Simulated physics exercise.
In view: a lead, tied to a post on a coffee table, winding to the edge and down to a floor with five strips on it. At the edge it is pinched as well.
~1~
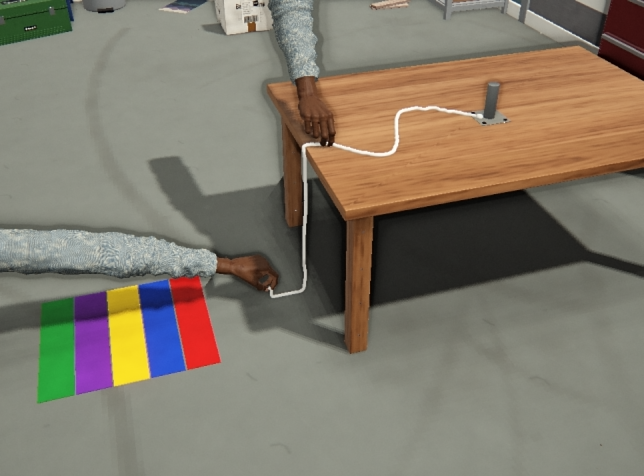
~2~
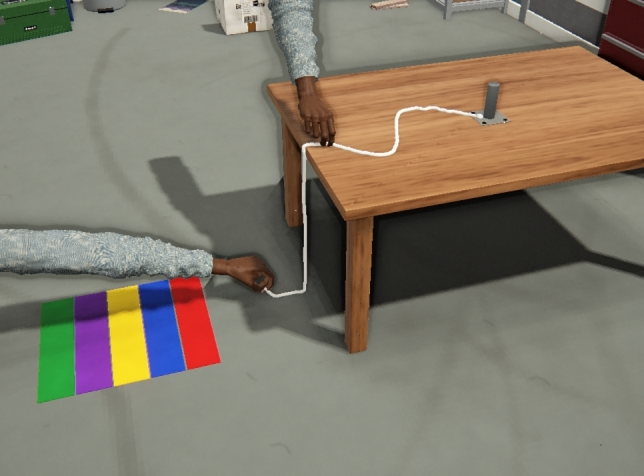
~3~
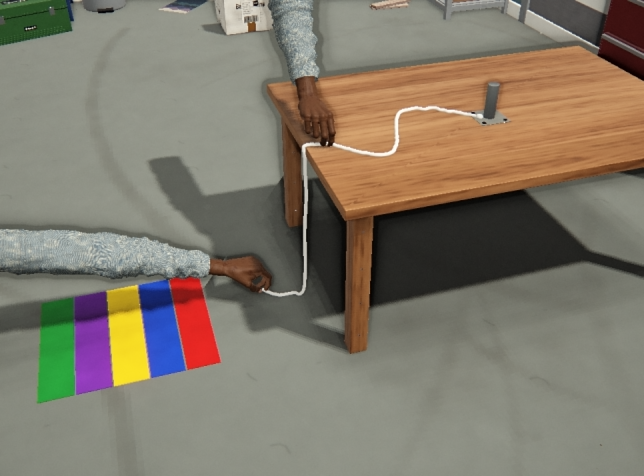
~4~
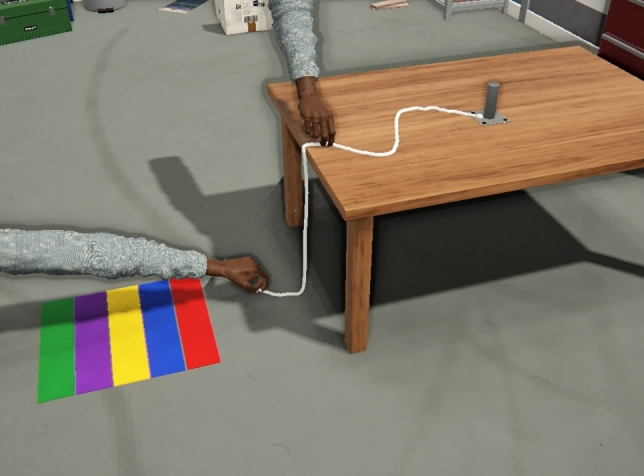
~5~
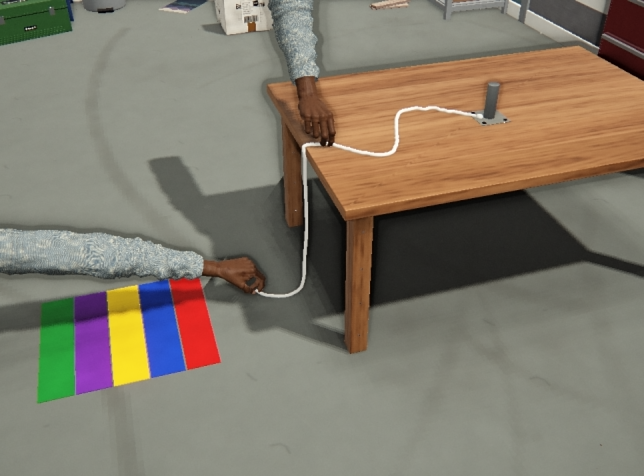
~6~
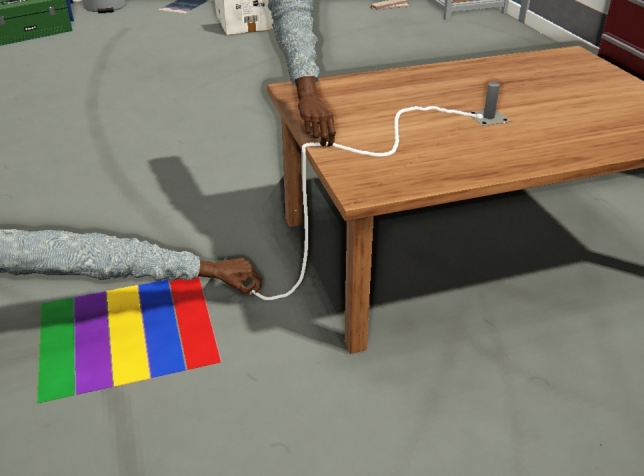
The footage shows a white cord running from a post on a wooden table to its edge, where one hand pins it, while another hand holds the lower end near a five-coloured floor panel and shifts slightly left.
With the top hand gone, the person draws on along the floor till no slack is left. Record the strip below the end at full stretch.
Below the end: Green.
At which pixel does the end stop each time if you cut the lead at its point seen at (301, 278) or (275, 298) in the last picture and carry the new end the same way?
For the first cut it's about (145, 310), and for the second about (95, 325).
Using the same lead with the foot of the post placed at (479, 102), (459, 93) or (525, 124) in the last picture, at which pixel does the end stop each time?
Somewhere near (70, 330), (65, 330) and (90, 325), in that order.
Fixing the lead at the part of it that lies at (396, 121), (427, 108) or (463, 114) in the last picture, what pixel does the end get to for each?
First try near (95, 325), second near (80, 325), third near (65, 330).
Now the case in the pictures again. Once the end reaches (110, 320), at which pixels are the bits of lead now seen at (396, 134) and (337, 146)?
One lands at (349, 139), the other at (286, 192).
Soon after, end near (110, 320); over yellow.
Then, end near (77, 326); over purple.
At full stretch, end near (56, 330); over green. It gets as far as the green strip.
